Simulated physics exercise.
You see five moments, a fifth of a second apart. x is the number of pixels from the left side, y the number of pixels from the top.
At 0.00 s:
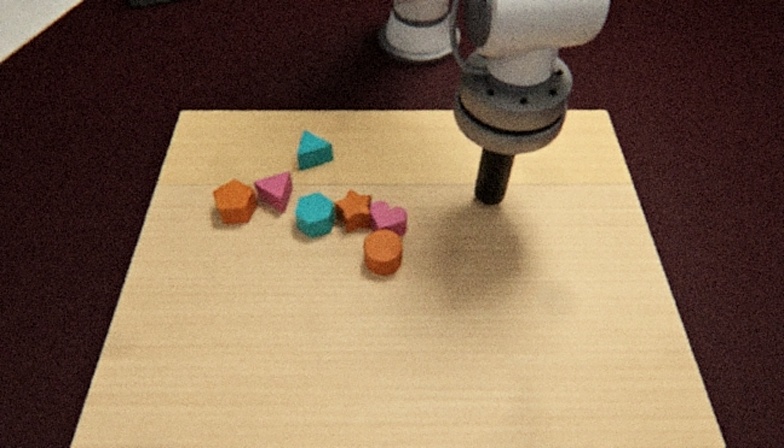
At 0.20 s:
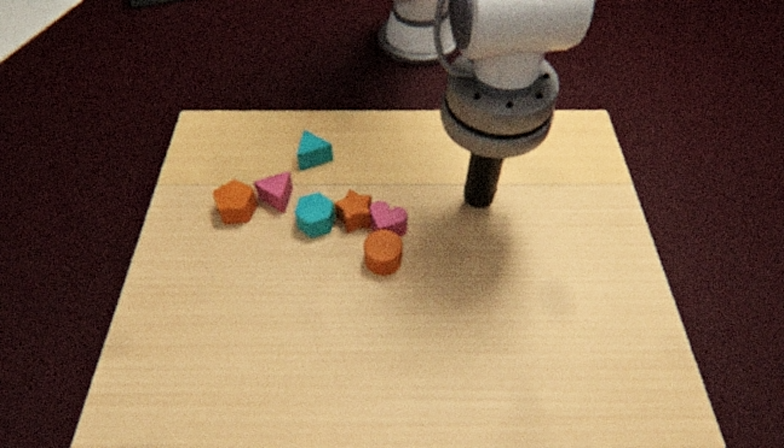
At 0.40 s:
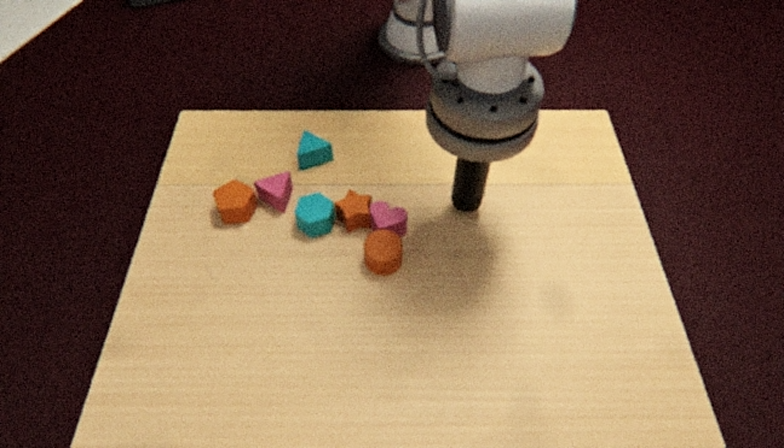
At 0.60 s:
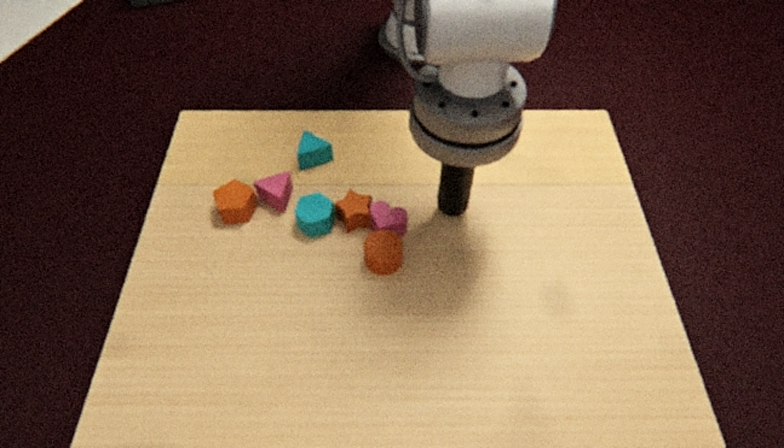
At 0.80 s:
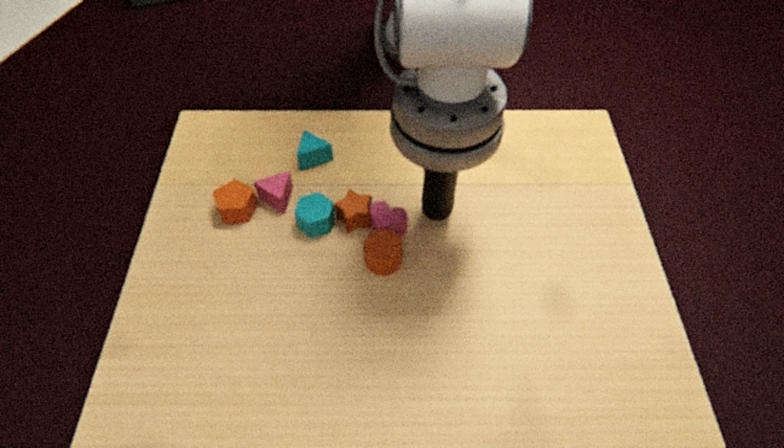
Robot arm with a dark bar moving slowly left over a wooden board, while orange, pink and turquoise blocks stay still.
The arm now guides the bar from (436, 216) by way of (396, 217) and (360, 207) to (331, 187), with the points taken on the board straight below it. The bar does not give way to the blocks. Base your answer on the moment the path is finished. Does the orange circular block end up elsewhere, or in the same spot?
By the last moment of the path, the orange circular block has stayed put.
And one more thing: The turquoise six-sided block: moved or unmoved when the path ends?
Gets moved.
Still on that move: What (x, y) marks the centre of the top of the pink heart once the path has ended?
It sits at (369, 221).
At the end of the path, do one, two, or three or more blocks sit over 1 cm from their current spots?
Blocks moved: Three or more.
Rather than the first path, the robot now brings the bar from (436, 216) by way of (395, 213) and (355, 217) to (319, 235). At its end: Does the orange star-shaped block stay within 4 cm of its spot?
No
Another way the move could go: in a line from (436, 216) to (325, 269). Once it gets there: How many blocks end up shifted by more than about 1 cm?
A group of three or more is moved.
What follows on the original path. One third of the way, bar (395, 209); orange star-shaped block (348, 203), turned 25° clockwise; pink heart (374, 219).
Two thirds of the way, bar (358, 199); turquoise six-sided block (300, 208), turned 10° clockwise; orange star-shaped block (334, 206), turned 30° clockwise; pink heart (369, 221).
At the end, bar (330, 180); turquoise six-sided block (294, 210), turned 15° clockwise; orange star-shaped block (330, 204); orange circular block still; pink heart (369, 221).
